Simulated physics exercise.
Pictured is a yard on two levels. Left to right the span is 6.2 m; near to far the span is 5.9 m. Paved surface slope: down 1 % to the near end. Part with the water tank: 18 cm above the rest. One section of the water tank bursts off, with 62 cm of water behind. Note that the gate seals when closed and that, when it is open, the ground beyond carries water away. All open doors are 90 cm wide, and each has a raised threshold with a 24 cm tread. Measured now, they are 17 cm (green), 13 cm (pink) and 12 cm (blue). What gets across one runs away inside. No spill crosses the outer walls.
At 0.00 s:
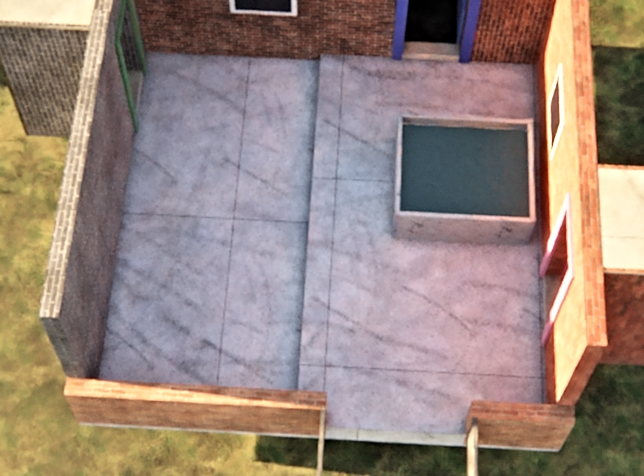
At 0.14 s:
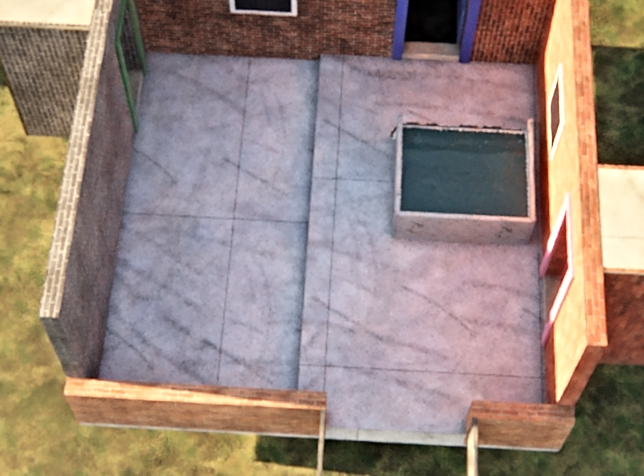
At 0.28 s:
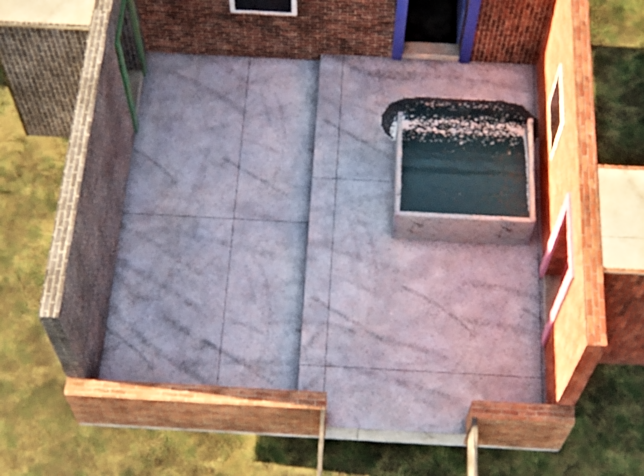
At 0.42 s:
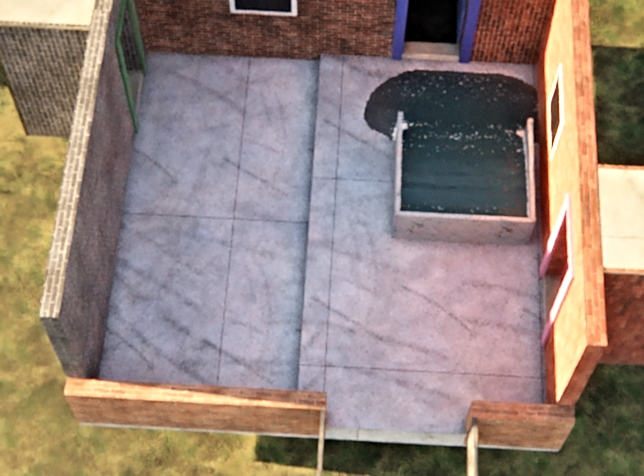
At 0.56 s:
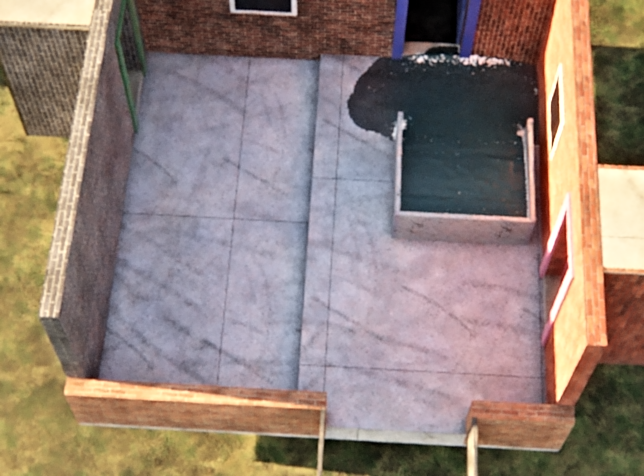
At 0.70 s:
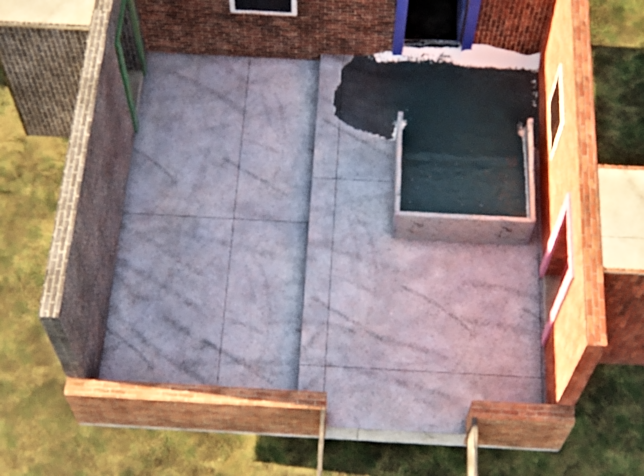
A paved yard on two levels, walled in brick and stone with grass outside, is seen from high above by a still camera. A low-walled tank of dark water stands at the right, near a blue-framed doorway in the far brick wall, with a green frame at the left. The tank's far side breaks away, and foaming water pours out, spreads leftward and back across the paving, and reaches the blue doorway.
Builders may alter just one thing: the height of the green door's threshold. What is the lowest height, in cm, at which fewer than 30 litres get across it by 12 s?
11.5 cm.
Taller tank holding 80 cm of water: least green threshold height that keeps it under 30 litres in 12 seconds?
I'd say close to 16 cm.
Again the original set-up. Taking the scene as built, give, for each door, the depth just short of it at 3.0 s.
Reading in centimetres: Green = 15, pink = 5, blue = 19.
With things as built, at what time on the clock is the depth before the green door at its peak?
The level tops out around 3.6 s.
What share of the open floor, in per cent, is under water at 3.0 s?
Some 35 per cent is wet.
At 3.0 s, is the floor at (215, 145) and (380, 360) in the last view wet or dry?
Well, the first is soaked and the second bone-dry.
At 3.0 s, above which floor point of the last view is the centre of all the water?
The water is centred near (412, 126).
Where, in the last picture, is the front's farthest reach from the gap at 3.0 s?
Somewhere near the pixel (147, 58).
After 1.4 s water covers 15 % of the floor, deepest (45 cm) near (533, 71); it has not reached the green door.
After 3.0 s water covers 35 % of the floor, deepest (20 cm) near (523, 139); 15 cm at the green door, 0 litres in over its 17 cm threshold.
After 12.0 s water covers 75 % of the floor, deepest (12 cm) near (107, 329); 6 cm at the green door, 1 litre in over its 17 cm threshold.
At the green door as built, the water arrived by 2.6 s and peaked near 19 cm at 3.6 s.
Run again over the same 12 s with other heights there, 53 litres in over 9.5 cm, 20 litres over 12.5 cm. The limit of 30 litres is kept from about 11.5 cm up.
